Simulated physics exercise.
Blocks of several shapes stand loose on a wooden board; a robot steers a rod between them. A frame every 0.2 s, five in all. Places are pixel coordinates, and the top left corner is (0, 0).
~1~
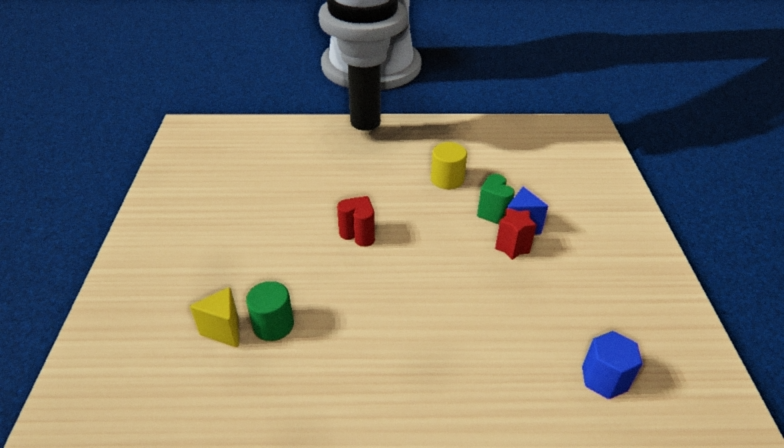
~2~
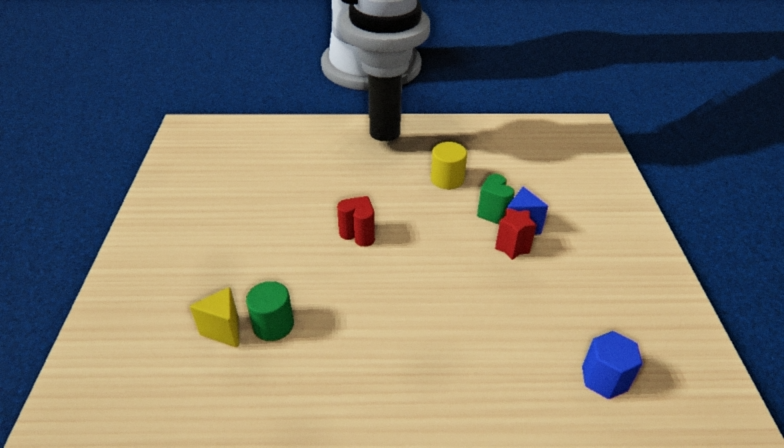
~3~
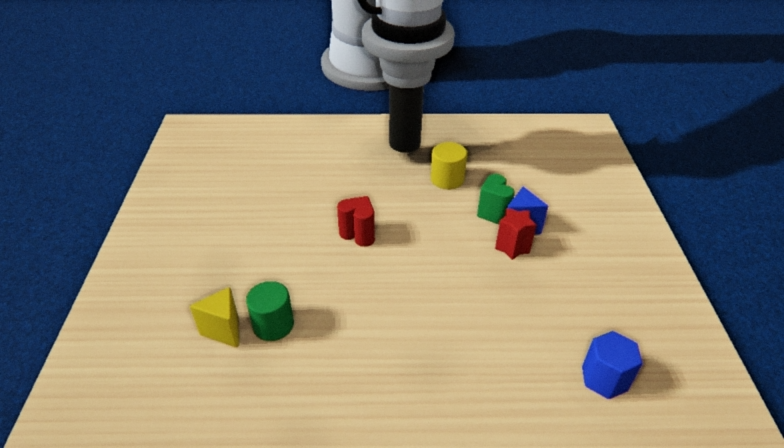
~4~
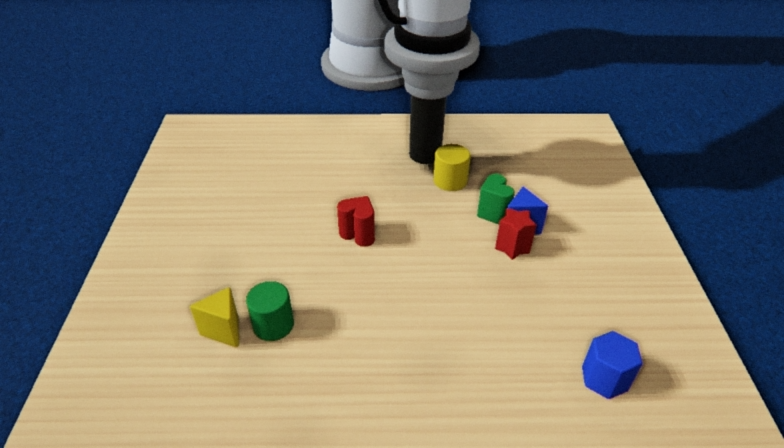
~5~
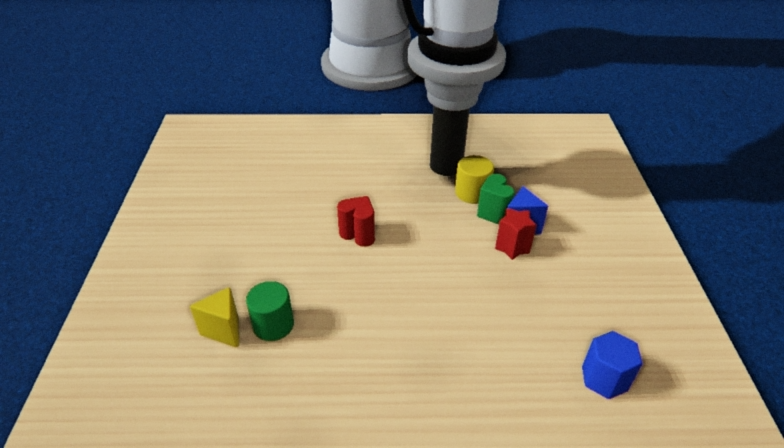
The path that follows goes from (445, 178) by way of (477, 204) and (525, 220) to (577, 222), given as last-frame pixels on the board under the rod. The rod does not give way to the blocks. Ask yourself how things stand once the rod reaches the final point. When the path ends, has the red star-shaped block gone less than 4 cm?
Yes - that is the case.
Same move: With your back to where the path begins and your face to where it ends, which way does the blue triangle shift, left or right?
Right side.
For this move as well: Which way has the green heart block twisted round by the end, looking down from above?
From above, it turns clockwise.
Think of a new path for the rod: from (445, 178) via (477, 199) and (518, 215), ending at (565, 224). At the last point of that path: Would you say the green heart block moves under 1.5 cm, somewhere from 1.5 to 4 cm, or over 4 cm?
It's set to move over 4 cm.
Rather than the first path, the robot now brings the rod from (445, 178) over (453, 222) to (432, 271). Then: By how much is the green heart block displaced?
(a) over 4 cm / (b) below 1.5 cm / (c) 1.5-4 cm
That would be c.
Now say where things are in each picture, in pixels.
Rod's lower end at (366, 123); yellow round block at (450, 151); green heart block at (498, 185); red star-shaped block at (518, 218); blue triangle at (527, 199), in the first picture.
Rod at (385, 133); blocks still, in the second picture.
Rod at (405, 144); blocks still, in the third picture.
Rod at (425, 155); yellow round block at (453, 153), in the fourth picture.
Rod at (446, 166); yellow round block at (476, 164); green heart block at (498, 185); red star-shaped block at (518, 218); blue triangle at (527, 199), in the fifth picture.
The first path, step by step. One third of the way, rod at (479, 192); yellow round block at (518, 175); green heart block at (526, 196), turned 60° clockwise; red star-shaped block at (521, 222), turned 20° clockwise; blue triangle at (546, 210), turned 10° clockwise.
Two thirds of the way, rod at (528, 208); yellow round block at (552, 175); green heart block at (562, 206), turned 100° clockwise; red star-shaped block at (523, 223), turned 30° clockwise; blue triangle at (567, 223), turned 50° clockwise.
At the end, rod at (580, 210); yellow round block at (570, 171); green heart block at (596, 216), turned 140° clockwise; red star-shaped block at (523, 223), turned 30° clockwise; blue triangle at (576, 228), turned 80° clockwise.
